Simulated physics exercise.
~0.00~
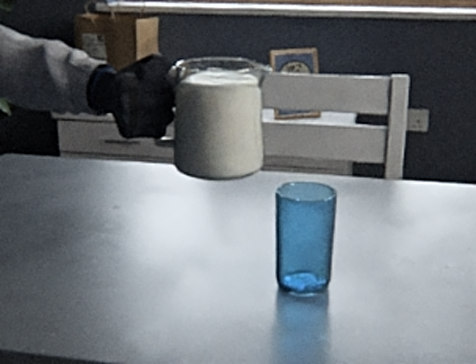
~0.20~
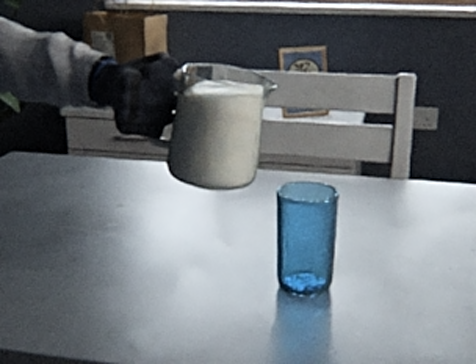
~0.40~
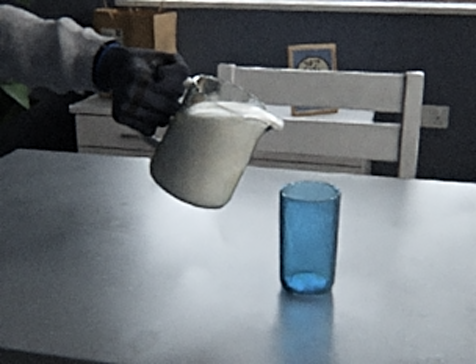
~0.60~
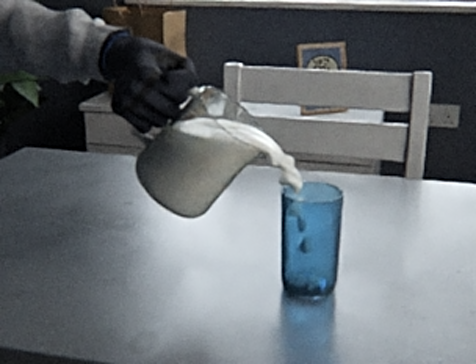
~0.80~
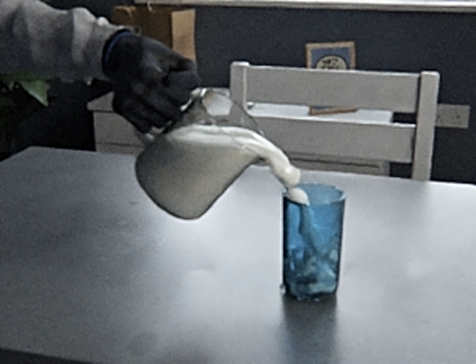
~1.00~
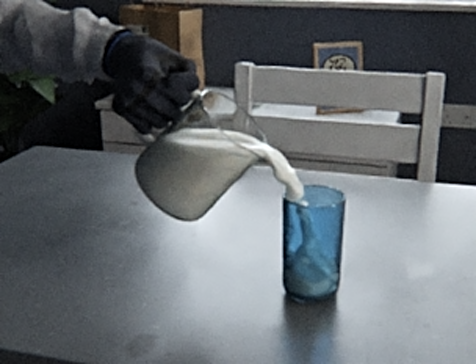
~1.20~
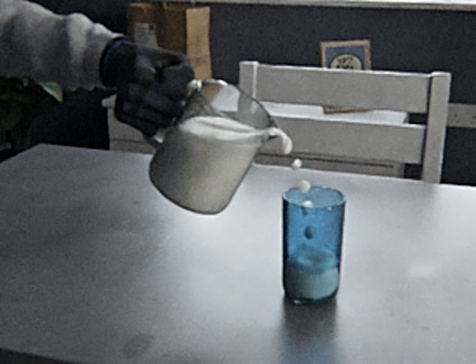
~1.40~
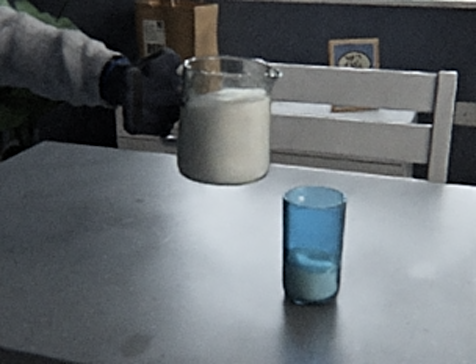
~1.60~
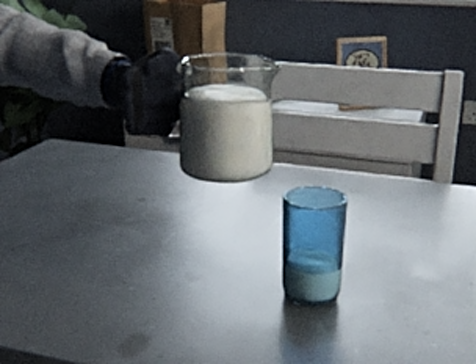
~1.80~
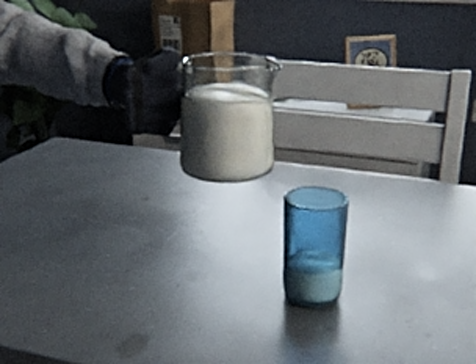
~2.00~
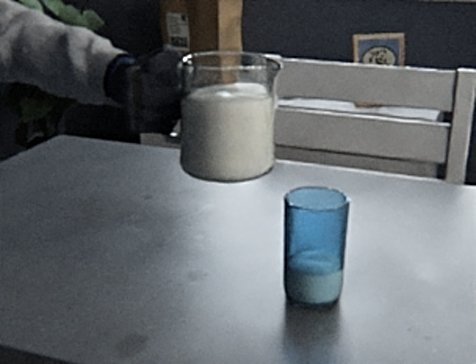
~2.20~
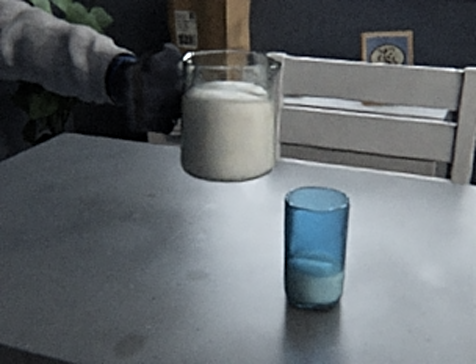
A gloved hand tips a glass pitcher, pours some milk into a blue glass, then levels it.
